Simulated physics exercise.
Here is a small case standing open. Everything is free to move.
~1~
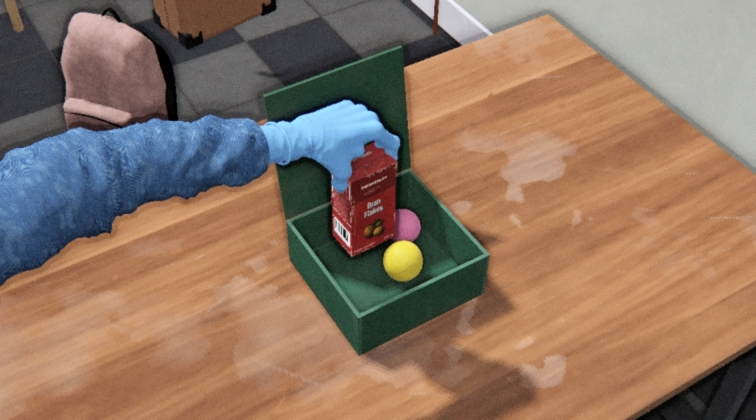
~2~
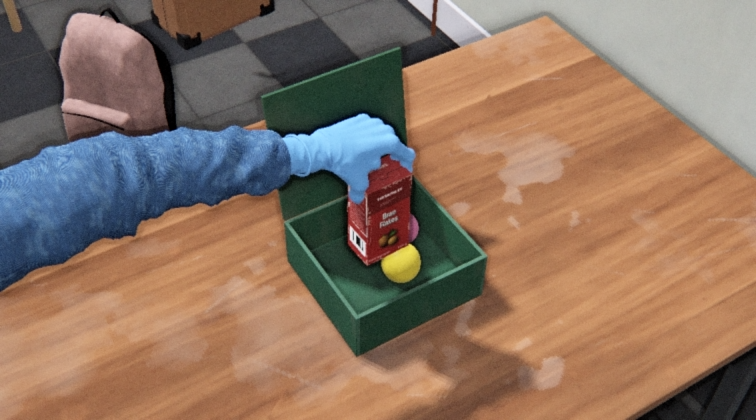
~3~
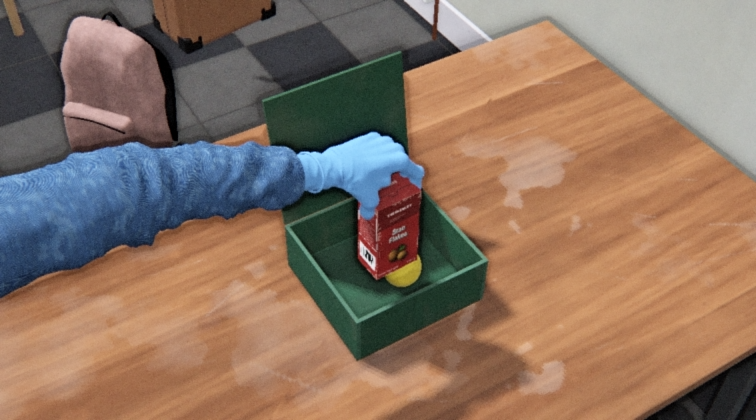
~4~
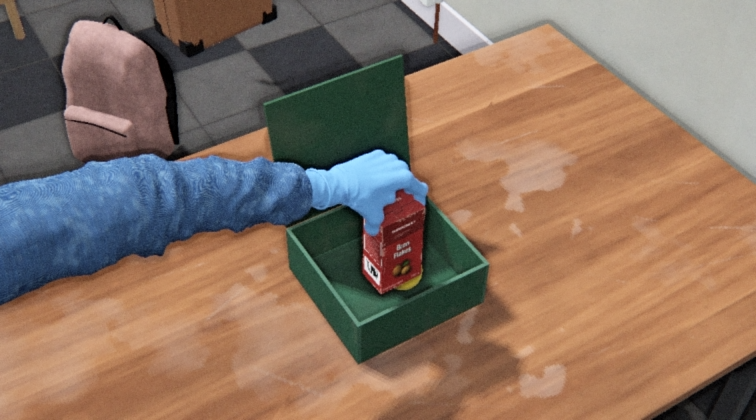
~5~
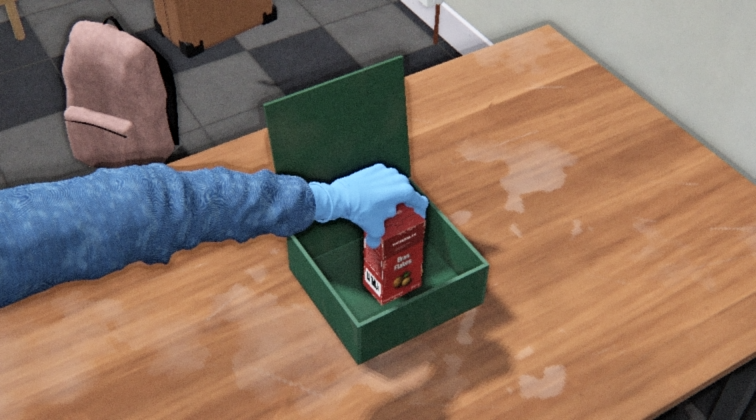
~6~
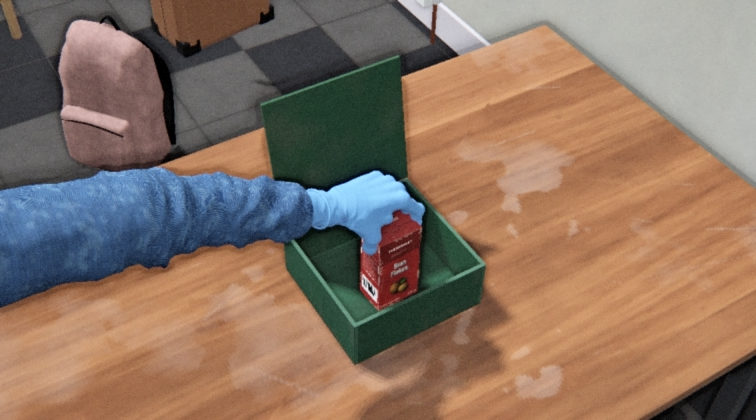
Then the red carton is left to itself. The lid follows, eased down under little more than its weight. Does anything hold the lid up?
In the end the lid is held up.
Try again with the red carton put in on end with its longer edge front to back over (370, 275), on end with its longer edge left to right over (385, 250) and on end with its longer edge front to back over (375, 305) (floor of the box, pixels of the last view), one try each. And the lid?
In the first case it closes; in the second case it sits on the rim; in the third case it will not close.
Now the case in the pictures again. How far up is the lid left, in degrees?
Some 25° above the rim.
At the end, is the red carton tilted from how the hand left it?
The red carton keeps its pose.
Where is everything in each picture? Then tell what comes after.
In the first frame, coming down; red carton (364, 200).
In the second frame, coming down; red carton (379, 210).
In the third frame, coming down; red carton (388, 226).
In the fourth frame, coming down; red carton (393, 241).
In the fifth frame, coming down; red carton (393, 254).
In the sixth frame, put in, still held; red carton (390, 260).
Then, 0.40 s after the last picture, red carton tipped 14° from how it was near (371, 293); yellow lemon rolled a little.
Then, 1.40 s after the last picture, lid 76° above the rim; red carton slid about its own width near (374, 281); yellow lemon rolled a little; pink lemon rolled a little.
Then, 1.80 s after the last picture, lid 33° above the rim; red carton slid about its own width near (374, 281); yellow lemon rolled a little; pink lemon rolled a little.
At rest, lid 24° above the rim; moved from the start, red carton; the other 2 in place. Seen from the same camera at the end, red carton near (374, 280).
